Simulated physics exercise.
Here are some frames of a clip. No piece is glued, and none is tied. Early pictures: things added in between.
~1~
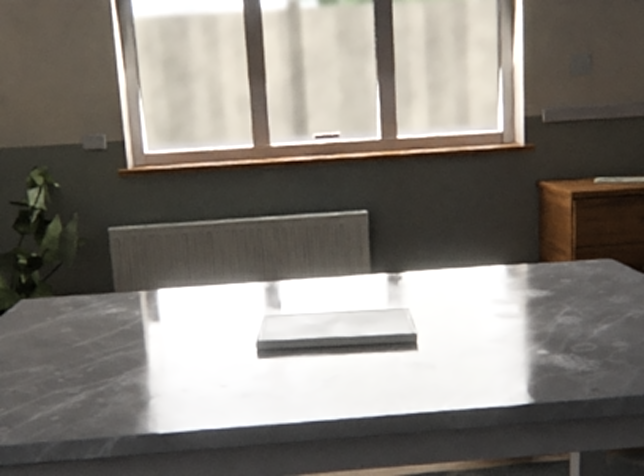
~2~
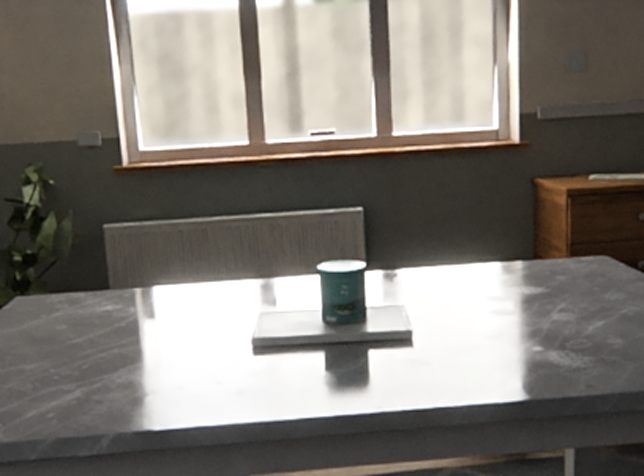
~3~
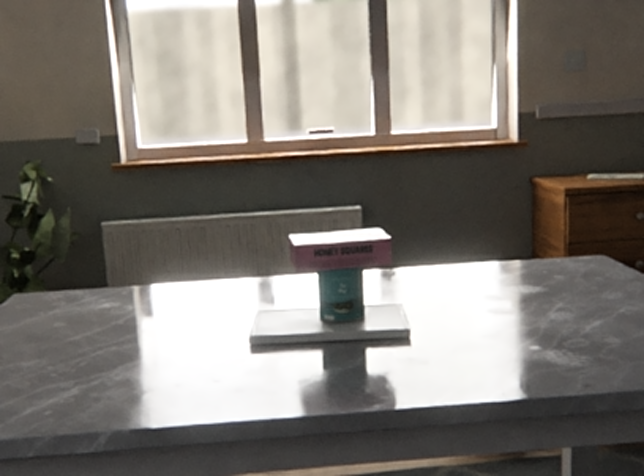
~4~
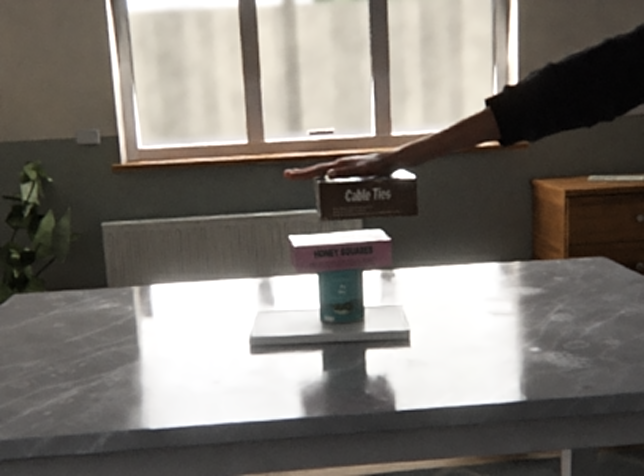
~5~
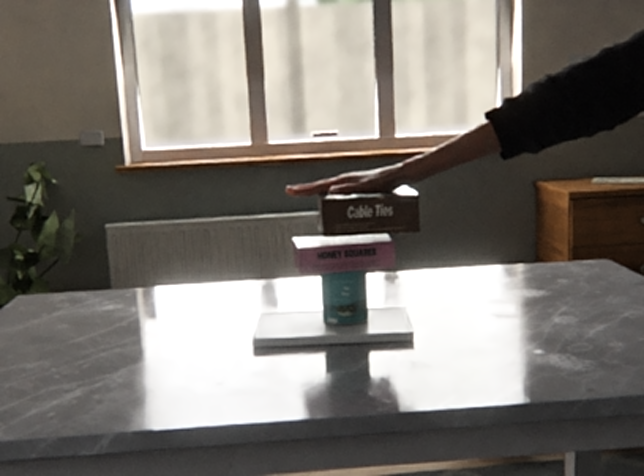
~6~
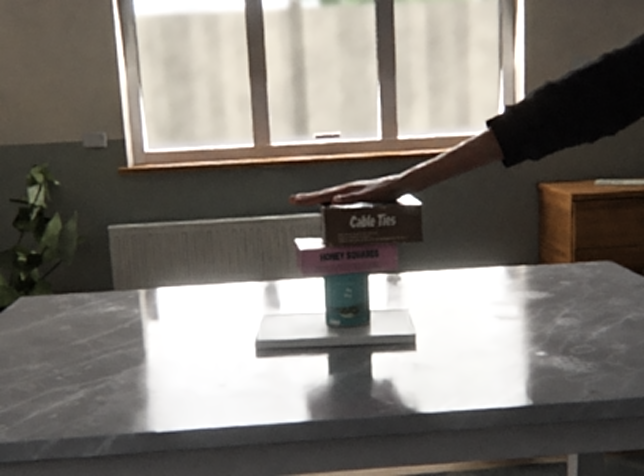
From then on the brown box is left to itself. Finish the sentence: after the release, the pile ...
After the release, the pile stays upright.
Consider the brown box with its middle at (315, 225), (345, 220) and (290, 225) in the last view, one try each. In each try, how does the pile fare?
Lab note - try 1: No collapse; try 2: No collapse; try 3: Collapse.
Then, 0.20 s past the last view, nothing moves.
Then, 0.40 s past the last view, brown box resting near (370, 220).
Finally, all 4 still in place. Final places as the last picture's camera would see them, brown box near (369, 220). The pile stays up.
